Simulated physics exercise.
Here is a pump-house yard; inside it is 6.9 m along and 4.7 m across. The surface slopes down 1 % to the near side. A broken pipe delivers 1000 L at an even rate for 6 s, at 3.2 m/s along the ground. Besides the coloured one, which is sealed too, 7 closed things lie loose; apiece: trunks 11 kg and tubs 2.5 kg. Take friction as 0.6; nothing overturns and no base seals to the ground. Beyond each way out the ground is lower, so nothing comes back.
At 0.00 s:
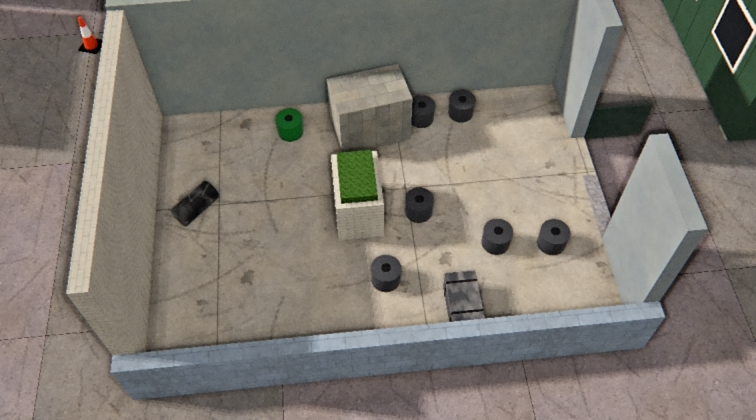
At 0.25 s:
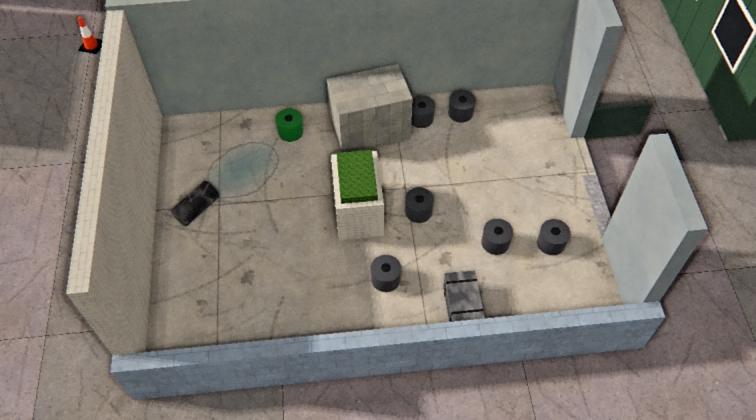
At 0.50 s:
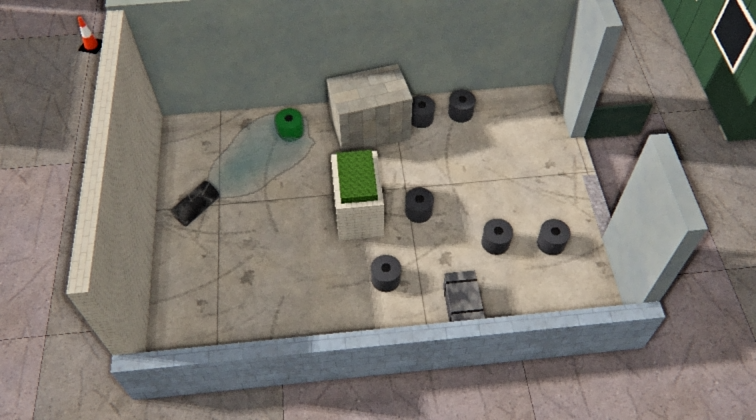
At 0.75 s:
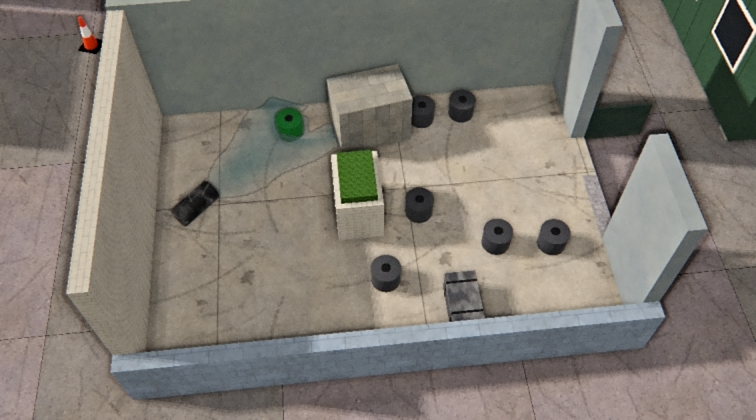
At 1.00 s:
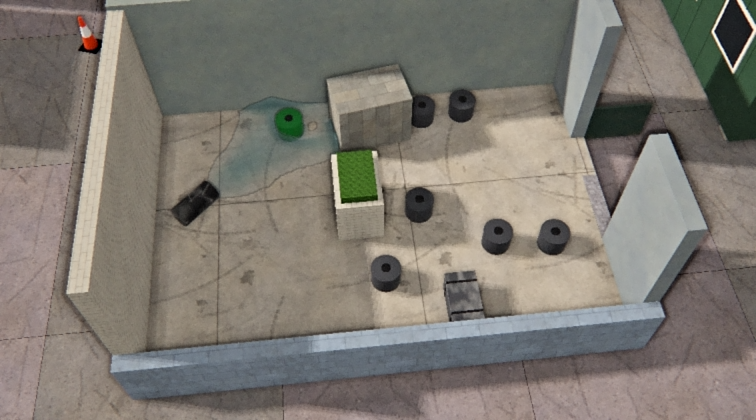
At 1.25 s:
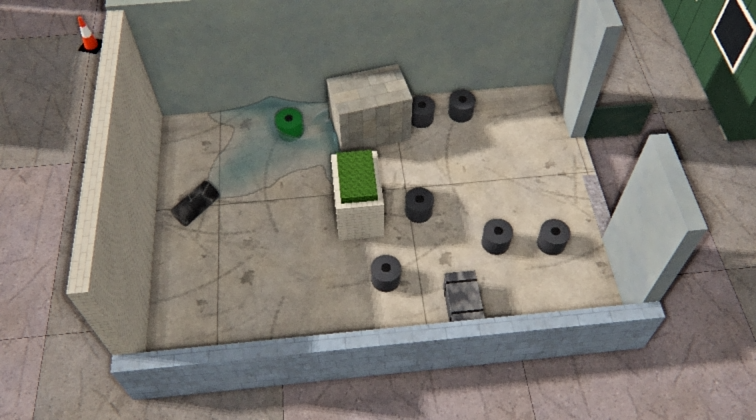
Water appears on the ground between a dark fallen tub and the green tub, then spreads around the green tub to the back wall and the pale block, while the tubs and other objects in the walled yard stay still.
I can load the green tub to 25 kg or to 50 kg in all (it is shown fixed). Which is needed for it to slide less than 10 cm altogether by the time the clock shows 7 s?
I expect that only the larger load is enough.
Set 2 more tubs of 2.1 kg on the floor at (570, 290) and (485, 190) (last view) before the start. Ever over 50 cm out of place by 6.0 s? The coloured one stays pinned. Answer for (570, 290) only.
It is short of it.
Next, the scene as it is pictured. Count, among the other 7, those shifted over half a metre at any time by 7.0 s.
That makes 2.
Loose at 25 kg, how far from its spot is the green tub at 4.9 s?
About 60 cm.
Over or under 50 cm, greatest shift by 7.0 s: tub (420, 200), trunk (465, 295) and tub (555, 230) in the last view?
In that order: Less, short of it, short of it.
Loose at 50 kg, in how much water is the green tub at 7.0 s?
Roughly 11 cm.
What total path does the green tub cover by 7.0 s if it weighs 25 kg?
About 60 cm.
After 1.8 s the green tub would be 57 cm from its start with 25 kg and 0 cm from its start with 50 kg; 14 cm of water round it then.
After 3.1 s the green tub would be 68 cm from its start with 25 kg and 0 cm from its start with 50 kg; 17 cm of water round it then.
After 4.9 s the green tub would be 68 cm from its start with 25 kg and 0 cm from its start with 50 kg; 19 cm of water round it then.
After 7.0 s the green tub would be 68 cm from its start with 25 kg and 0 cm from its start with 50 kg; 11 cm of water round it then.
